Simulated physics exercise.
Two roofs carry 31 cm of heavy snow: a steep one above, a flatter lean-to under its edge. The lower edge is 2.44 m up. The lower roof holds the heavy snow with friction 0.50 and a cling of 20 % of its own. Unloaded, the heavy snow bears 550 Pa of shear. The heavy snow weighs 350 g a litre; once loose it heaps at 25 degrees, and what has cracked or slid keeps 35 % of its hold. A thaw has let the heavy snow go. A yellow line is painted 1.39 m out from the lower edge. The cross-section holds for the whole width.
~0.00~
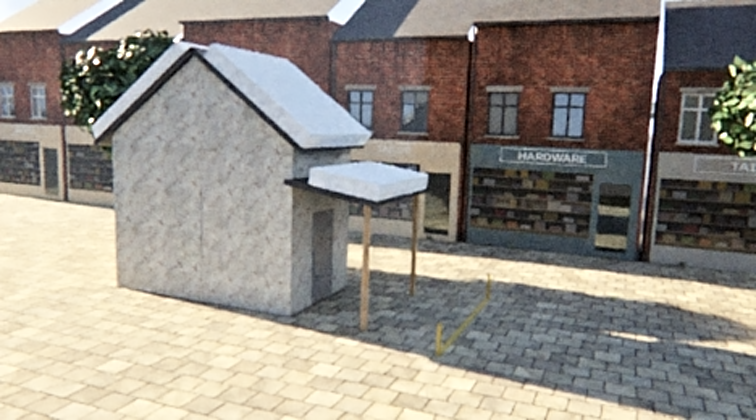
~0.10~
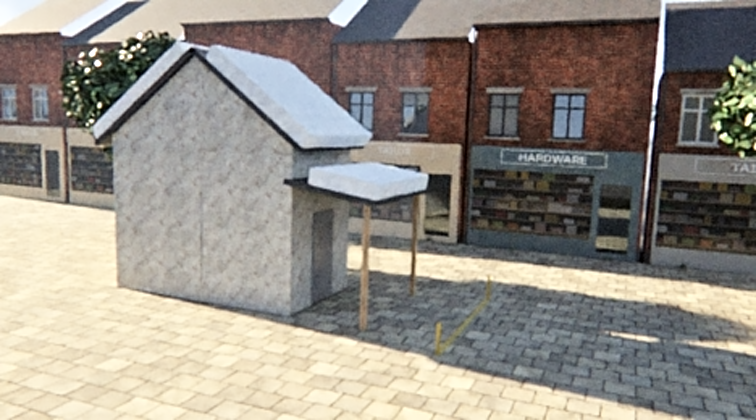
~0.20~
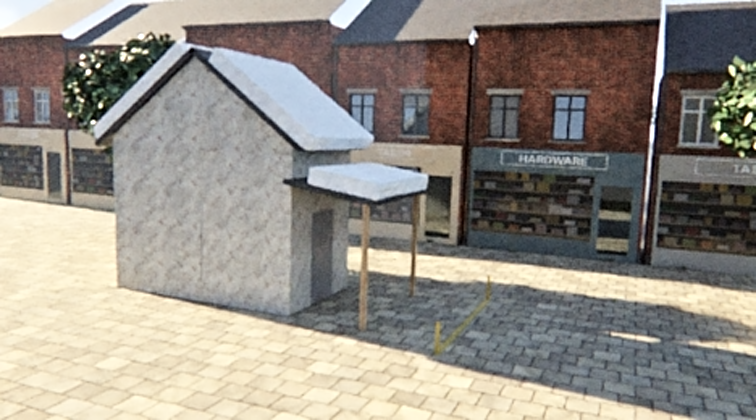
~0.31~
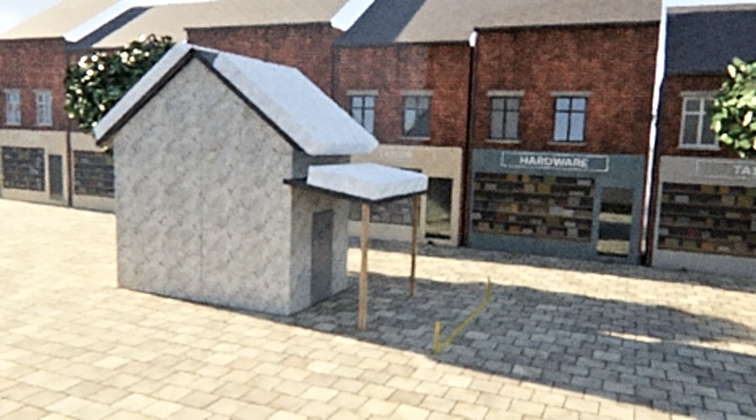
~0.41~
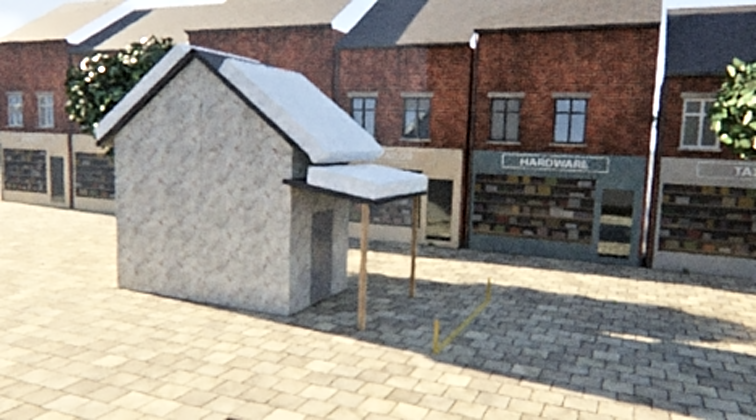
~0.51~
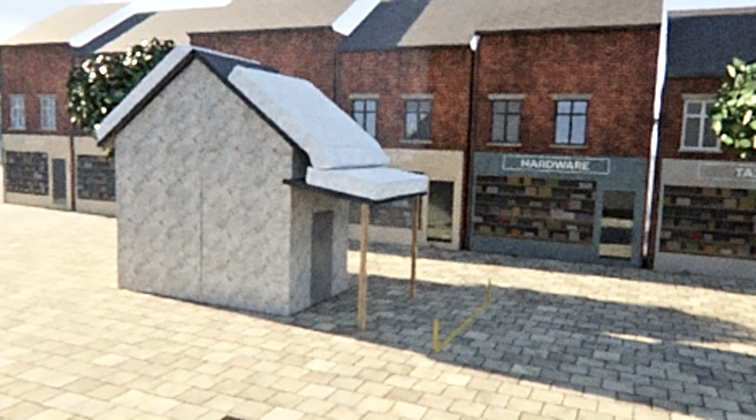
In a paved square facing a row of brick shops, thick snow on a small gray building's steep roof slid slowly down to the right, baring a dark strip near the ridge and overhanging the snowy porch roof.
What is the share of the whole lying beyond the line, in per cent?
The share of the whole lying beyond the line is near 31 %.
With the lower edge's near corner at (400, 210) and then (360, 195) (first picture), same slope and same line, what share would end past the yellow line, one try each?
In that order: 16 %, 40 %.
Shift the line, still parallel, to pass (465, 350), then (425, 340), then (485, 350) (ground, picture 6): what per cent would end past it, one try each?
In that order: 20 %, 40 %, 16 %.
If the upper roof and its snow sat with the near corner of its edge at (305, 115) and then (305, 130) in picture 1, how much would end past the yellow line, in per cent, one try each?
In turn about 55 %, 45 %.
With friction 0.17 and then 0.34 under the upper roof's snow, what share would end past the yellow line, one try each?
In turn about 25 %, 10 %.
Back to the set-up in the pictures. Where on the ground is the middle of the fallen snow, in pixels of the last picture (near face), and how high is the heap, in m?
Near (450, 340), some 0.4 m high.
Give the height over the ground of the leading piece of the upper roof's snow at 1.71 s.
Roughly 0.0 m.
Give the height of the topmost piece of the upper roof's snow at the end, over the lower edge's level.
About 0.6 m.
After 1.06 s, none is below the lower edge and 0 % is past the line.
After 1.71 s, 42 % is below the lower edge and 12 % is past the line.
After 2.35 s, 58 % is below the lower edge and 31 % is past the line.
After 3.00 s, 59 % is below the lower edge and 31 % is past the line.
After 3.30 s, 59 % is below the lower edge and 31 % is past the line.
